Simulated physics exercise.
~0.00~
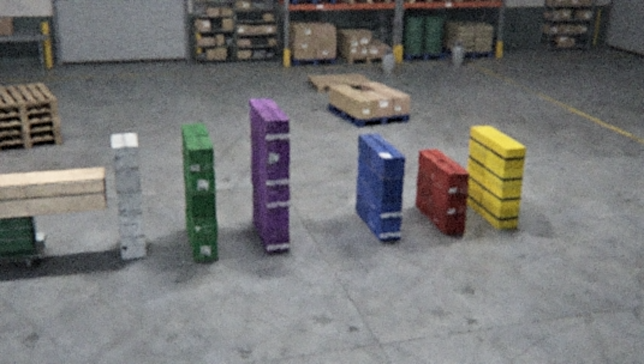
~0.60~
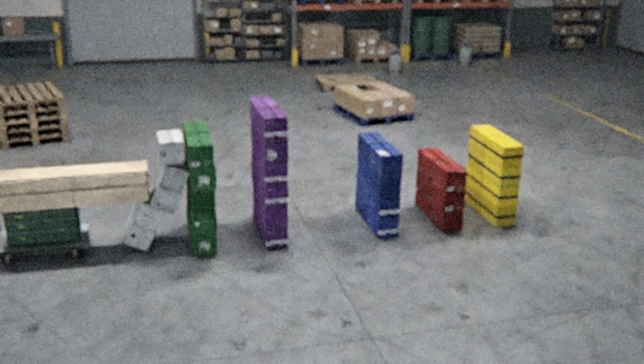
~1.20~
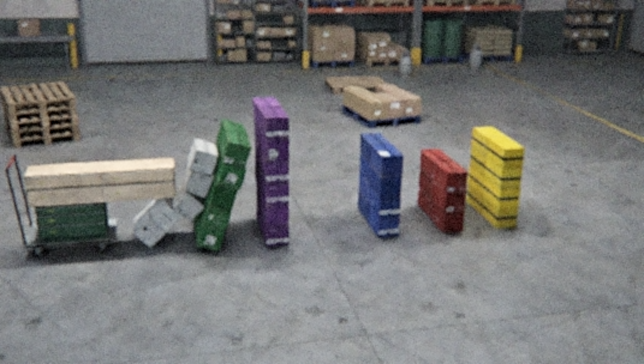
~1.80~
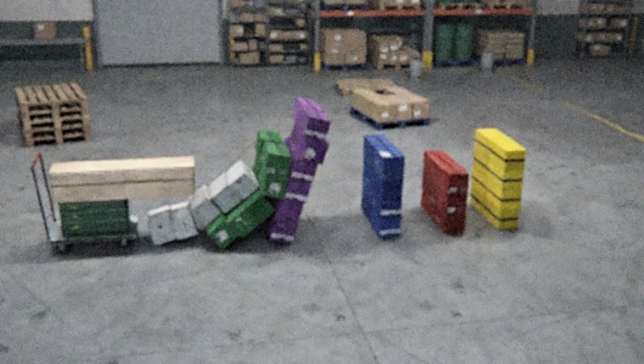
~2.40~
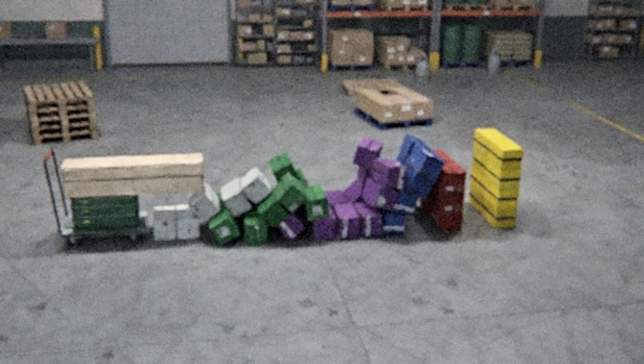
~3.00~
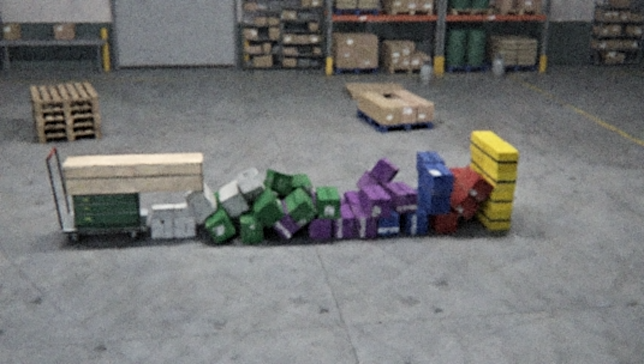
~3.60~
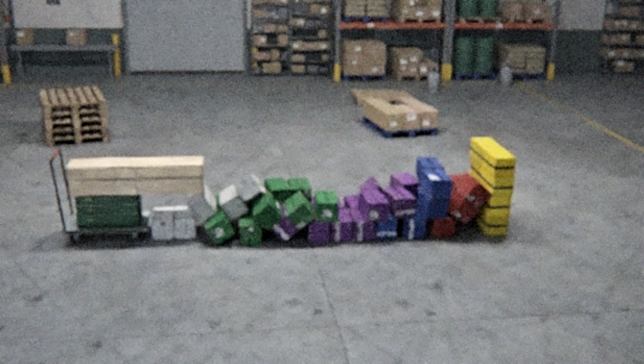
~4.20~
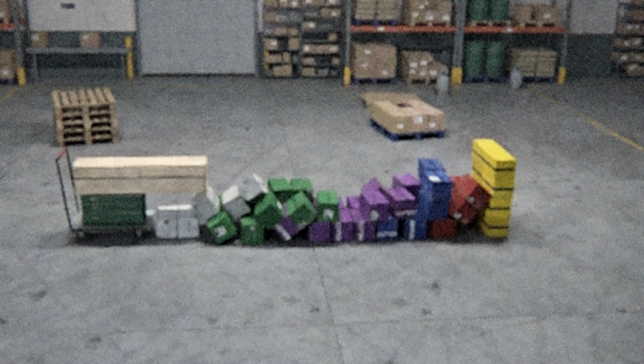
A trolley carrying a long pale case rolls in from the left across a grey warehouse floor, seen from slightly above, with shelves and pallets behind. Ahead of it stand upright stacks of cartons in a row, pale, green, purple, blue, red and yellow. The case strikes the pale stack, which buckles into the green one. Green tips onto purple, and both break up as purple topples into blue. Blue then knocks into red, which slumps against the yellow stack. The trolley halts beside a long jumbled heap, with yellow still standing at the right end.
